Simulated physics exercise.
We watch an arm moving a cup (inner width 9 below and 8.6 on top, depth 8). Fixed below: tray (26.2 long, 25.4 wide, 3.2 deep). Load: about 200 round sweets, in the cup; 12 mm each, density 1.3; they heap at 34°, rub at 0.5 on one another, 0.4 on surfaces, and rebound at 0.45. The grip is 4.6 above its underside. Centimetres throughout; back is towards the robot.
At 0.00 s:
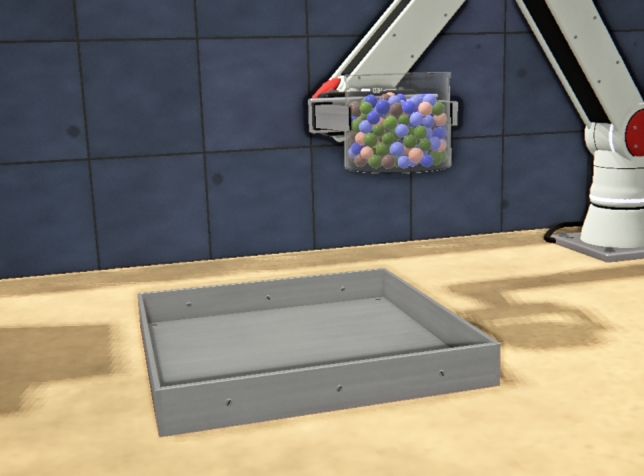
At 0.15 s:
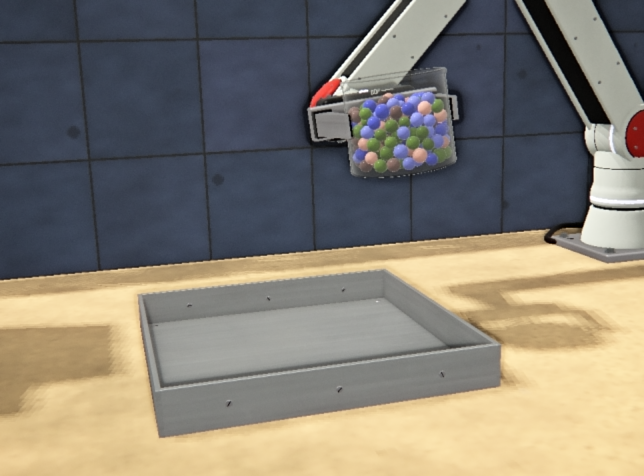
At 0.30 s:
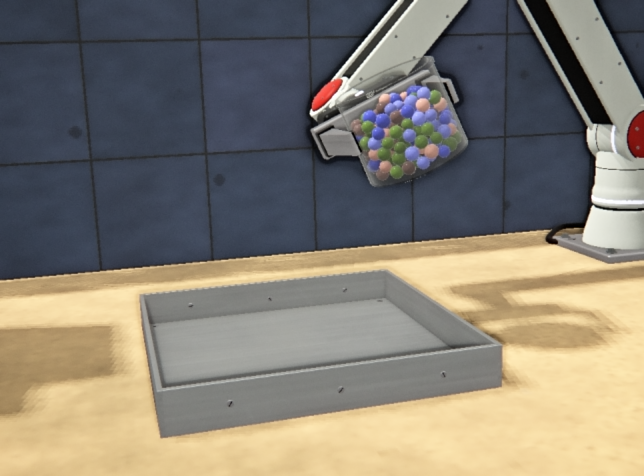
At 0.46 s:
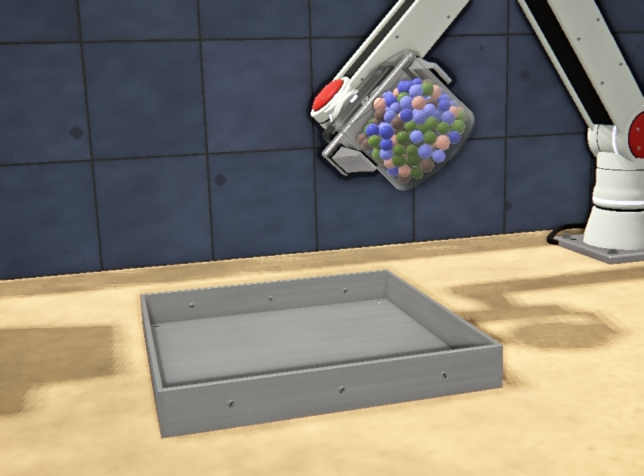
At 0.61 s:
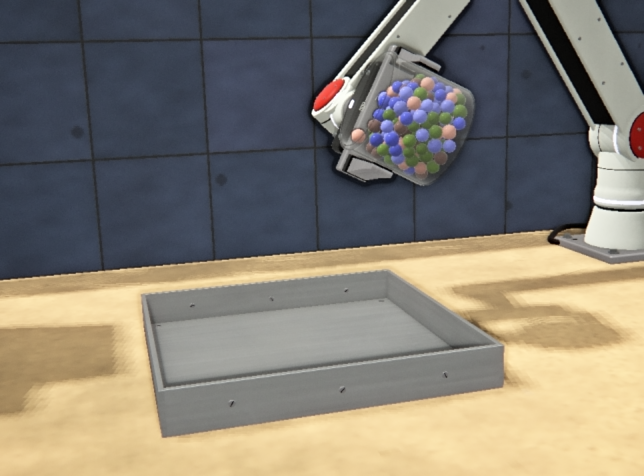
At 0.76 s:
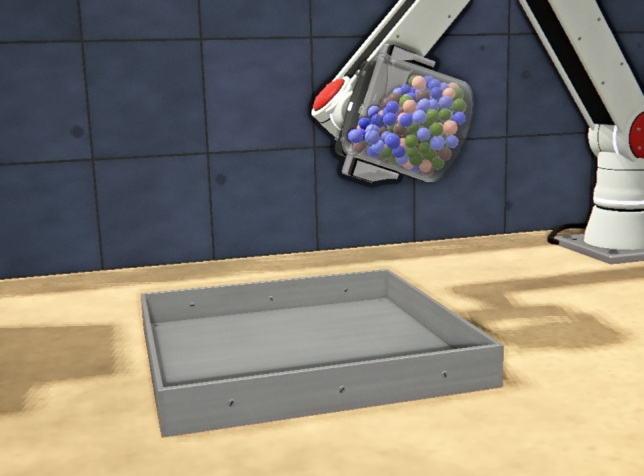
Above a gray tray, a robot arm steadily tilts a clear container of colorful balls leftward.
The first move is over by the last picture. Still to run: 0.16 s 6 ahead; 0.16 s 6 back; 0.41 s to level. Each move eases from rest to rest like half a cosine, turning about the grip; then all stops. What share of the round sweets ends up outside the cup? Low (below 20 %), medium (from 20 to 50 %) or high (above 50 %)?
A medium share, from 20 to 50 %, ends outside the cup.
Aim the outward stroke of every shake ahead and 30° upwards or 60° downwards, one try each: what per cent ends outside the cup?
About 40 and 5 per cent.
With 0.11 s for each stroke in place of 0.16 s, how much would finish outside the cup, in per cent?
It would be near 55 per cent.
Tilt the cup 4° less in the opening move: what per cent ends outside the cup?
Some 25 per cent.
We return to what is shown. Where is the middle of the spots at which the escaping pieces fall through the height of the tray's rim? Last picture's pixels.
Around (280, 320).
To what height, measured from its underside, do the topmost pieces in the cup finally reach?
Roughly 6.5 cm.
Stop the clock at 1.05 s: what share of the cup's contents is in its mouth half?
Roughly 55 per cent.
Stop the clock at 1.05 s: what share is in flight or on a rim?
Roughly 21 per cent.
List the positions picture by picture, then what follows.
Cup middle at (397, 122), level; upper third of the load around (397, 112), from x 355 to 440, top at y 100; 202 in the cup, in the first frame.
Cup middle at (398, 123), tilted 7° forward; upper third of the load around (400, 114), from x 355 to 445, top at y 100, in the second frame.
Cup middle at (402, 123), tilted 24° forward; upper third of the load around (411, 113), from x 355 to 455, top at y 90, in the third frame.
Cup middle at (405, 122), tilted 46° forward; upper third of the load around (418, 106), from x 365 to 460, top at y 85, in the fourth frame.
Cup middle at (407, 120), tilted 63° forward; upper third of the load around (421, 100), from x 360 to 460, top at y 80, in the fifth frame.
Cup middle at (407, 119), tilted 70° forward; upper third of the load around (423, 103), from x 355 to 460, top at y 80; 202 in the cup, in the sixth frame.
By 1.05 s, tilted 70° forward, highest piece 23 above the table; 158 in the cup, 2 in the tray, 42 in flight or on a rim.
By 1.34 s, tilted 20° forward, highest piece 23 above the table; 142 in the cup, 58 in the tray, 2 in flight or on a rim.
By 1.69 s, level, highest piece 23 above the table; 142 in the cup, 60 in the tray.
By 2.74 s, level, highest piece 23 above the table; 142 in the cup, 60 in the tray.
Final count, 142 in the cup, 60 in the tray. That is 30 % outside the cup.
